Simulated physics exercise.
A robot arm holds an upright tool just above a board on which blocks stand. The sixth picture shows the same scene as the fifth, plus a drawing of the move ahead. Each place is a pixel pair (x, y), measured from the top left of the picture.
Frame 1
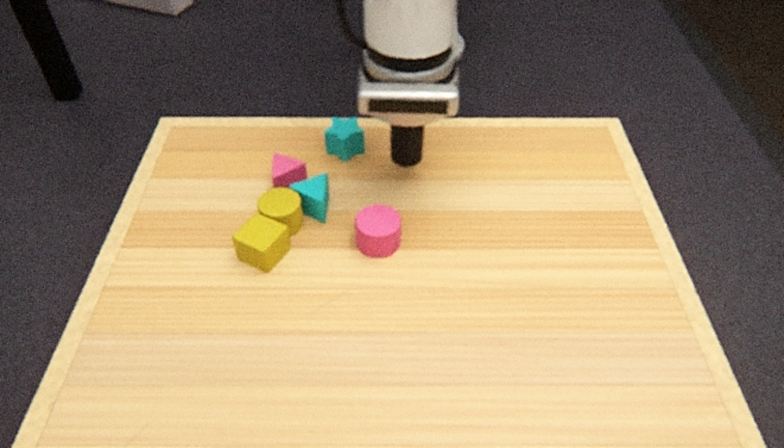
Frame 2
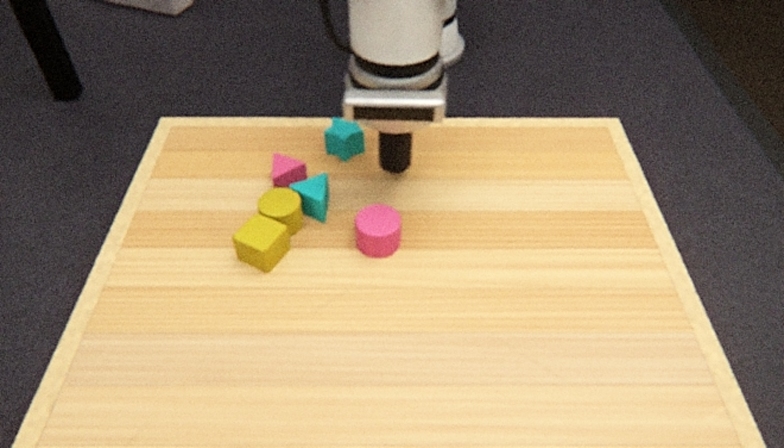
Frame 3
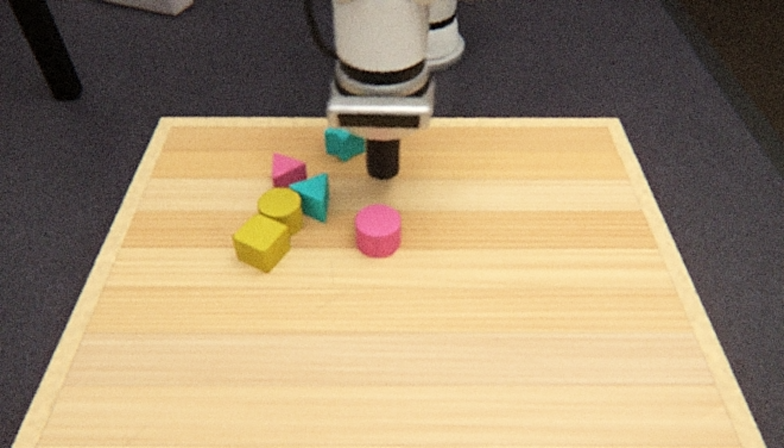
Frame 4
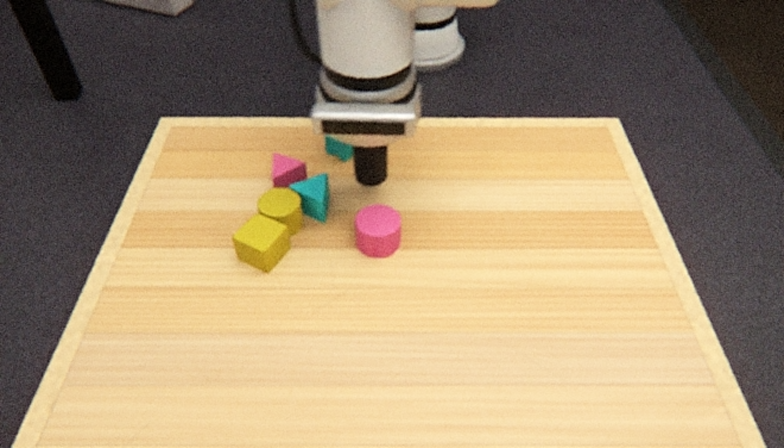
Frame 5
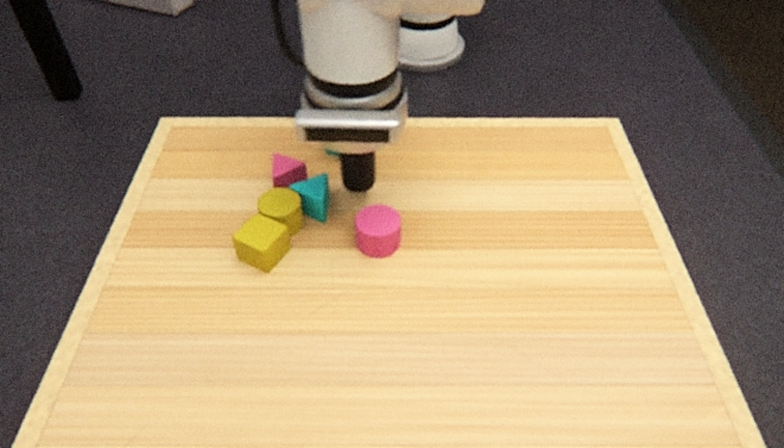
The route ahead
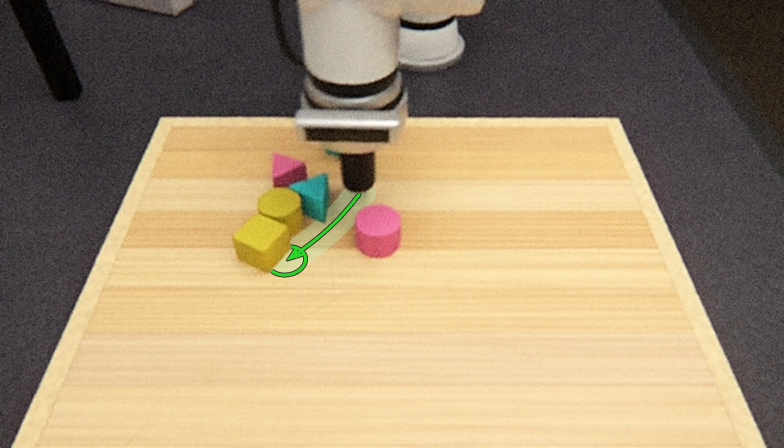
A robot arm moves slightly left and toward the viewer above a board of still blocks.
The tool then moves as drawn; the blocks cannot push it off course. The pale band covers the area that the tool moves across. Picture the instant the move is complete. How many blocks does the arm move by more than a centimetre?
It looks like one block will be pushed more than about 1 cm.
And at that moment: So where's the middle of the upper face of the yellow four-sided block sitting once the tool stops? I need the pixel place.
Its top centre is at about (237, 238).
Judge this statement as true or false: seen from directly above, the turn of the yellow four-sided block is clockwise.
That is true.
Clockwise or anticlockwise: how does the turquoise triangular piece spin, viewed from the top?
Its spin: Clockwise.
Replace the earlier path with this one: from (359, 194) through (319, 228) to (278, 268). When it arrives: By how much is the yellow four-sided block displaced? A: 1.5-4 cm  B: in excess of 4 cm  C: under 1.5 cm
A
Drawn move, from (359, 194) by way of (329, 228) to (287, 261).
The first path, step by step. One third of the way, tool at (339, 205); nothing pushed yet.
Two thirds of the way, tool at (315, 228); turquoise triangular piece at (308, 188), turned 30° clockwise.
At the end, tool at (285, 249); yellow four-sided block at (237, 238), turned 30° clockwise; yellow circular block still; turquoise triangular piece at (308, 188), turned 30° clockwise.
